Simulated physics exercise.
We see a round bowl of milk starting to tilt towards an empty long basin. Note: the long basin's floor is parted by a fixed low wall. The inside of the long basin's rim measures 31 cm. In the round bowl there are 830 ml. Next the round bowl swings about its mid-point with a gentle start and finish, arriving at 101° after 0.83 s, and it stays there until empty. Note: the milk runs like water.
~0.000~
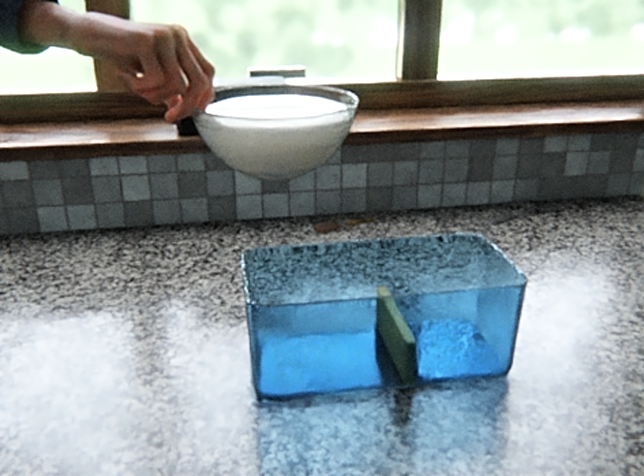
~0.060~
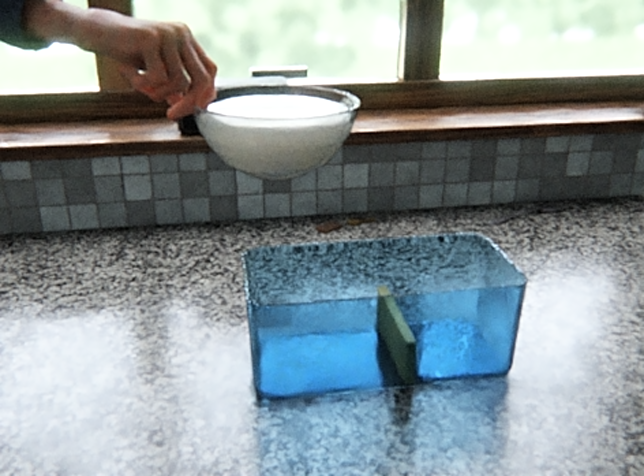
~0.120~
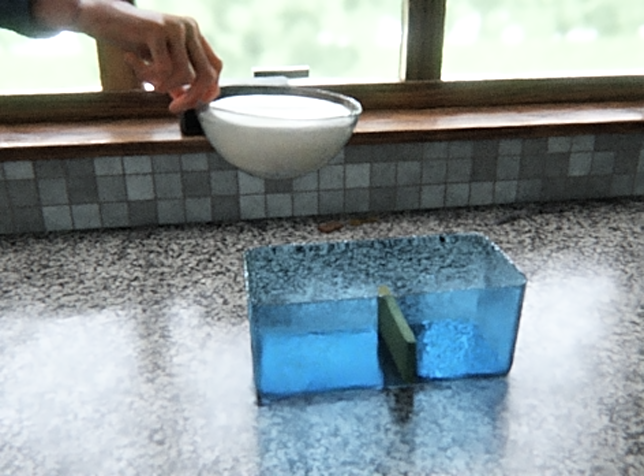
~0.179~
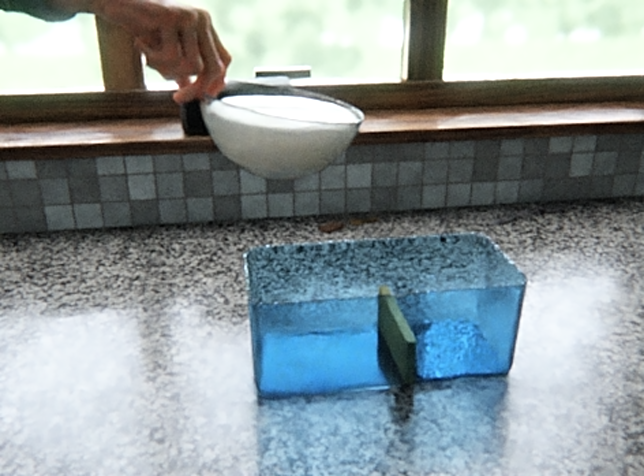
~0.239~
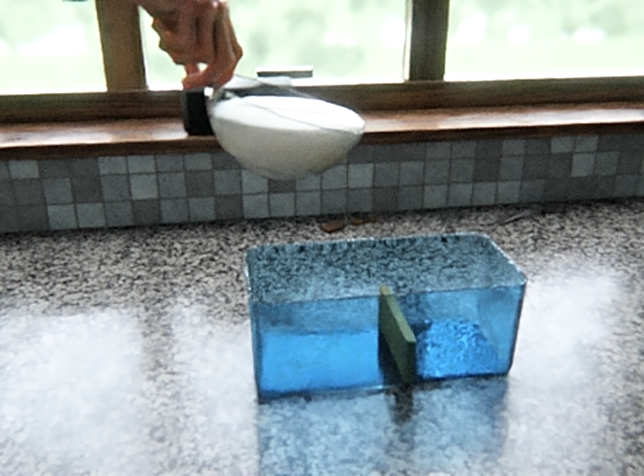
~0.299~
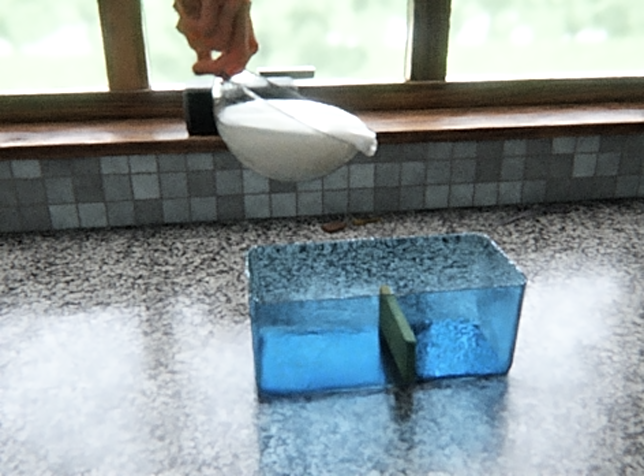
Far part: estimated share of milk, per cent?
60 per cent.
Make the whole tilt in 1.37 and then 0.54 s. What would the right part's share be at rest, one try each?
The first try gives around 75 percent, the second around 45 percent.
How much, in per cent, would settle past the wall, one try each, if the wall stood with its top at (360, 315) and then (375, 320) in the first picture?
85 then 75 %.
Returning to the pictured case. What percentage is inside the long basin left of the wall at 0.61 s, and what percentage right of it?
Around 5 on the left and around 42 on the right.
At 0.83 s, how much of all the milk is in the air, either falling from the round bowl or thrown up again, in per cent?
Around 4 percent of it is airborne.
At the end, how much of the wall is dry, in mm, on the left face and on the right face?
It's around 42 mm on the left side and around 26 mm on the right side.
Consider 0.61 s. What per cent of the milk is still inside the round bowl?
Near 16 in a hundred.
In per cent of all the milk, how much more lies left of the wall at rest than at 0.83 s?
About 3 percent.
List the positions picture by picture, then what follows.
In the first frame, tilt 0°; pouring edge (355, 99); surface from (196, 114) to (350, 108); the long basin's rim runs from (245, 277) to (504, 258); the wall's top is at (395, 313).
In the second frame, tilt 1°; pouring edge (356, 101); surface from (197, 112) to (351, 108).
In the third frame, tilt 5°; pouring edge (358, 106); surface from (200, 110) to (353, 111).
In the fourth frame, tilt 11°; pouring edge (360, 115); surface from (205, 108) to (356, 114).
In the fifth frame, tilt 19°; pouring edge (362, 127); surface from (211, 110) to (363, 120); 1 per cent is over the edge.
In the sixth frame, tilt 29°; pouring edge (361, 141); surface from (219, 115) to (357, 129); 8 per cent is over the edge.
By 0.61 s the tilt is 84° and 15 per cent is still to pour, 5 is left of the wall and 42 right of it.
By 0.83 s the tilt is 101° and 0 per cent is still to pour, 36 is left of the wall and 60 right of it.
By 1.07 s the tilt is 101° and 0 per cent is still to pour, 39 is left of the wall and 60 right of it.
By 1.33 s the tilt is 101° and 0 per cent is still to pour, 39 is left of the wall and 60 right of it.
At rest 39 per cent lies left of the wall, 60 right of it and 1 outside.
